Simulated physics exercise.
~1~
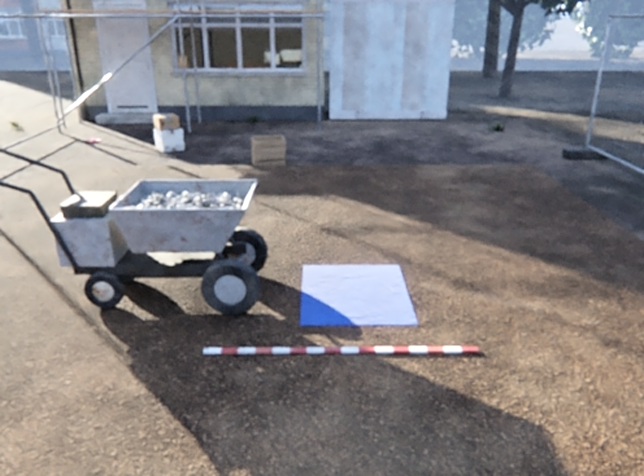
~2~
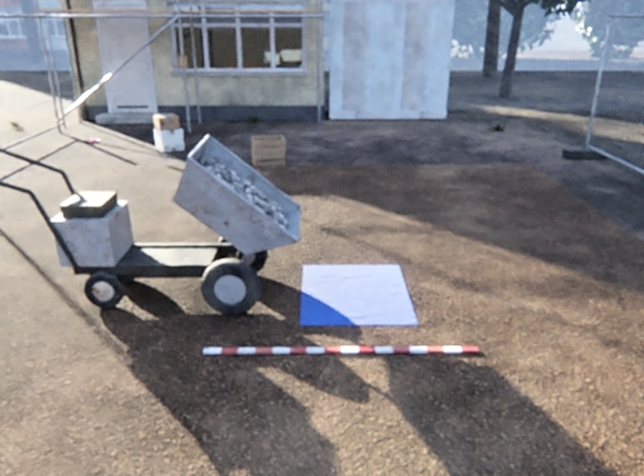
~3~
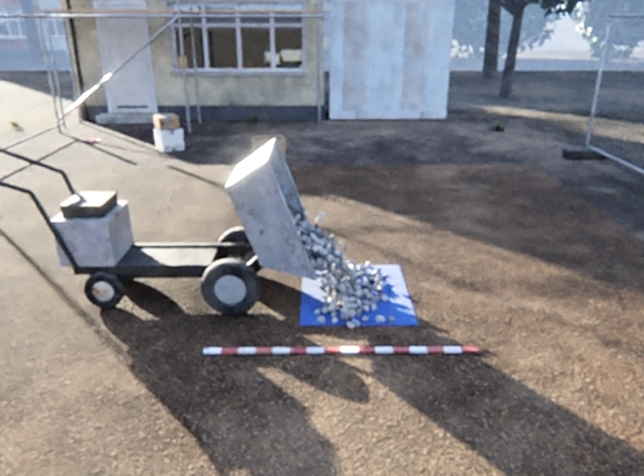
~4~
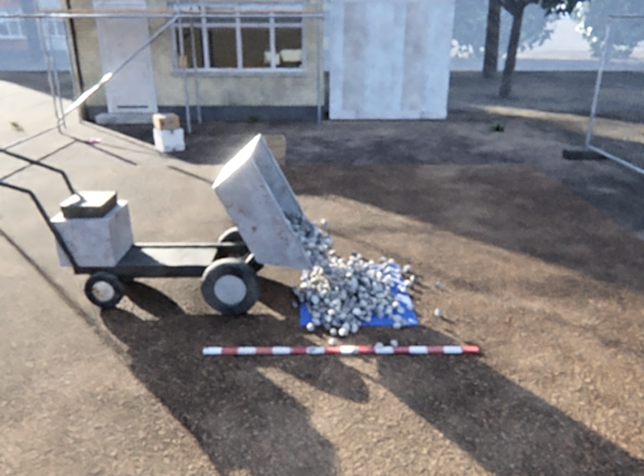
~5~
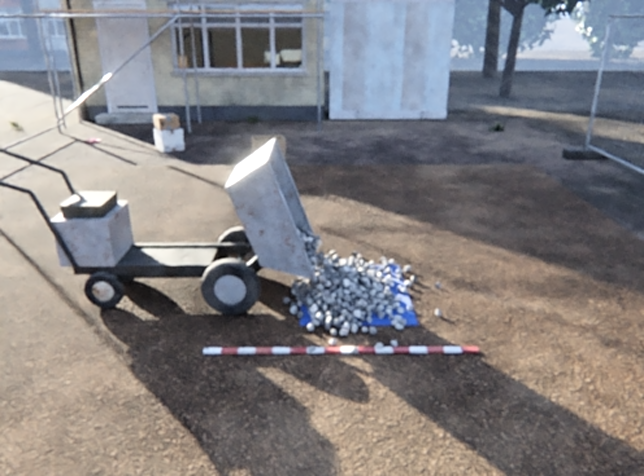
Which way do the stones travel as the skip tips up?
The stones move to the right, sliding out of the skip and down towards the sheet.
